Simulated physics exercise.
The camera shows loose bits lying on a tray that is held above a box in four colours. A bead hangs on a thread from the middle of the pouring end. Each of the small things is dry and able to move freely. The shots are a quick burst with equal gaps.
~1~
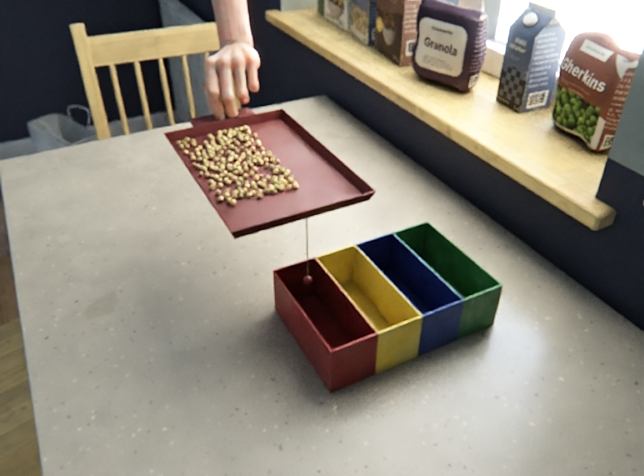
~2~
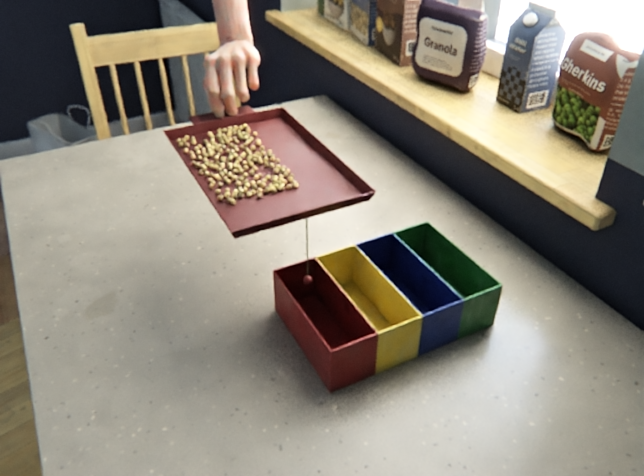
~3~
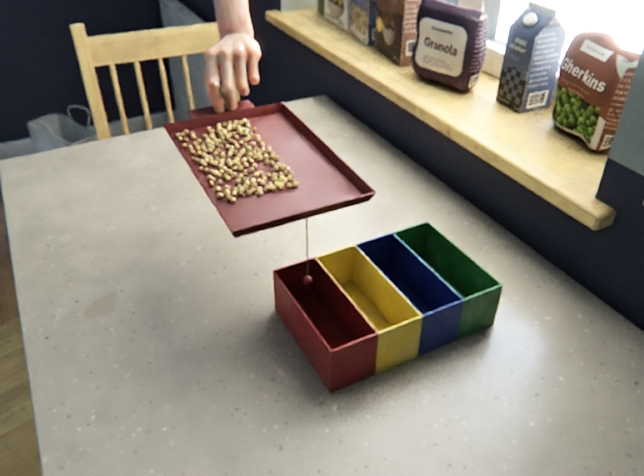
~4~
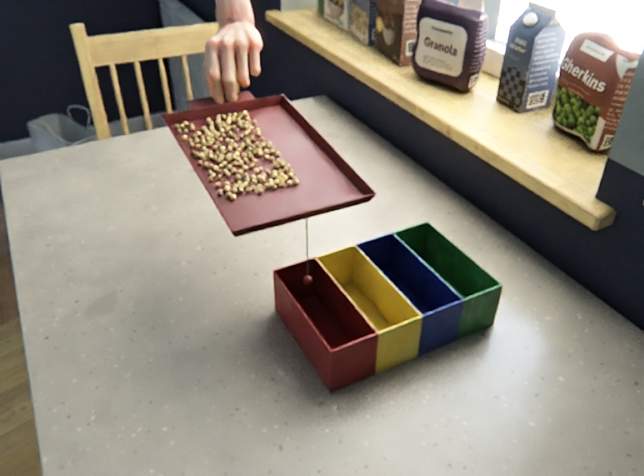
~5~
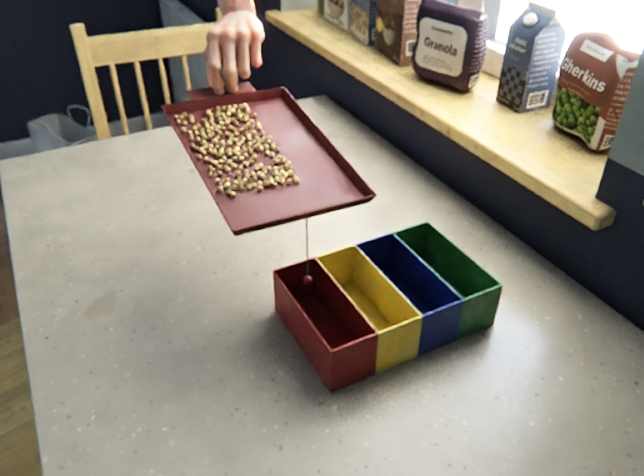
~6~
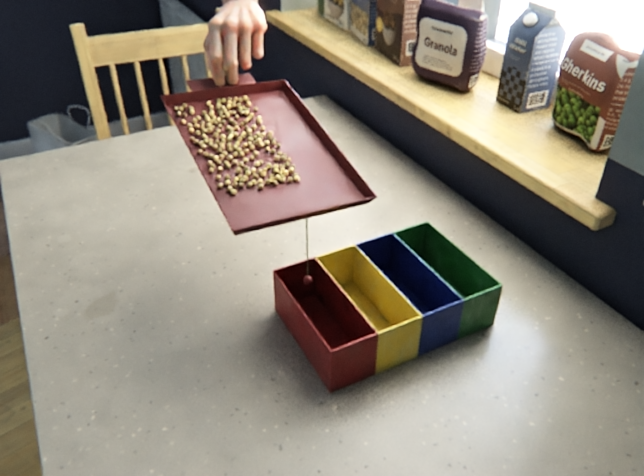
A hand slowly raising the back of a dark red tray of soya beans above a red, yellow, blue and green box.
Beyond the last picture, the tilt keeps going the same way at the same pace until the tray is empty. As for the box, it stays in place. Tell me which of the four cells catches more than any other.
I would say the yellow cell.
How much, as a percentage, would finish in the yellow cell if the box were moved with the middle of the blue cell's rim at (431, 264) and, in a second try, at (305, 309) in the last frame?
First position: Some 30 %; second position: Some 0 %.
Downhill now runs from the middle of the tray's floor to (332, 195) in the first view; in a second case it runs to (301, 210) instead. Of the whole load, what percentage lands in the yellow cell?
Near 80 % and 20 %.
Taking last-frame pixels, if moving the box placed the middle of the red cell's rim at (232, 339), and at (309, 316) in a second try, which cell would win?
Try one: The cell in green; try two: The yellow one.
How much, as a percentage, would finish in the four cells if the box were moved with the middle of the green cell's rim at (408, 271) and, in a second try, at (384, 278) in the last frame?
First 100 %, then 100 %.
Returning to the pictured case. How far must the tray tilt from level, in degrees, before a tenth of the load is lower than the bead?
Close to 55° of tilt at that moment.
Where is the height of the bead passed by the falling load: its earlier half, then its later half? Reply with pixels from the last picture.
Around (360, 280) first; around (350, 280) second.
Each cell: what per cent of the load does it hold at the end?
Red 30 %, yellow 60 %, blue 0 %, green 0 %.
Soon, tray tipped steeply; most on the tray; a small part in the yellow cell; a stray few in the red cell; a stray few in the blue cell; a small part falling or outside the box.
A while on, tray tipped right over; about a quarter on the tray; about a third in the yellow cell; about a quarter in the red cell; a stray few in the blue cell; about a quarter falling or outside the box.
Towards the end, tray tipped past a quarter turn; about two thirds in the yellow cell; about a third in the red cell; a small part in the blue cell; a stray few falling or outside the box.
Finally, tray tipped past a quarter turn; about two thirds in the yellow cell; about a third in the red cell; a small part in the blue cell; none in the green cell; a stray few outside the box.
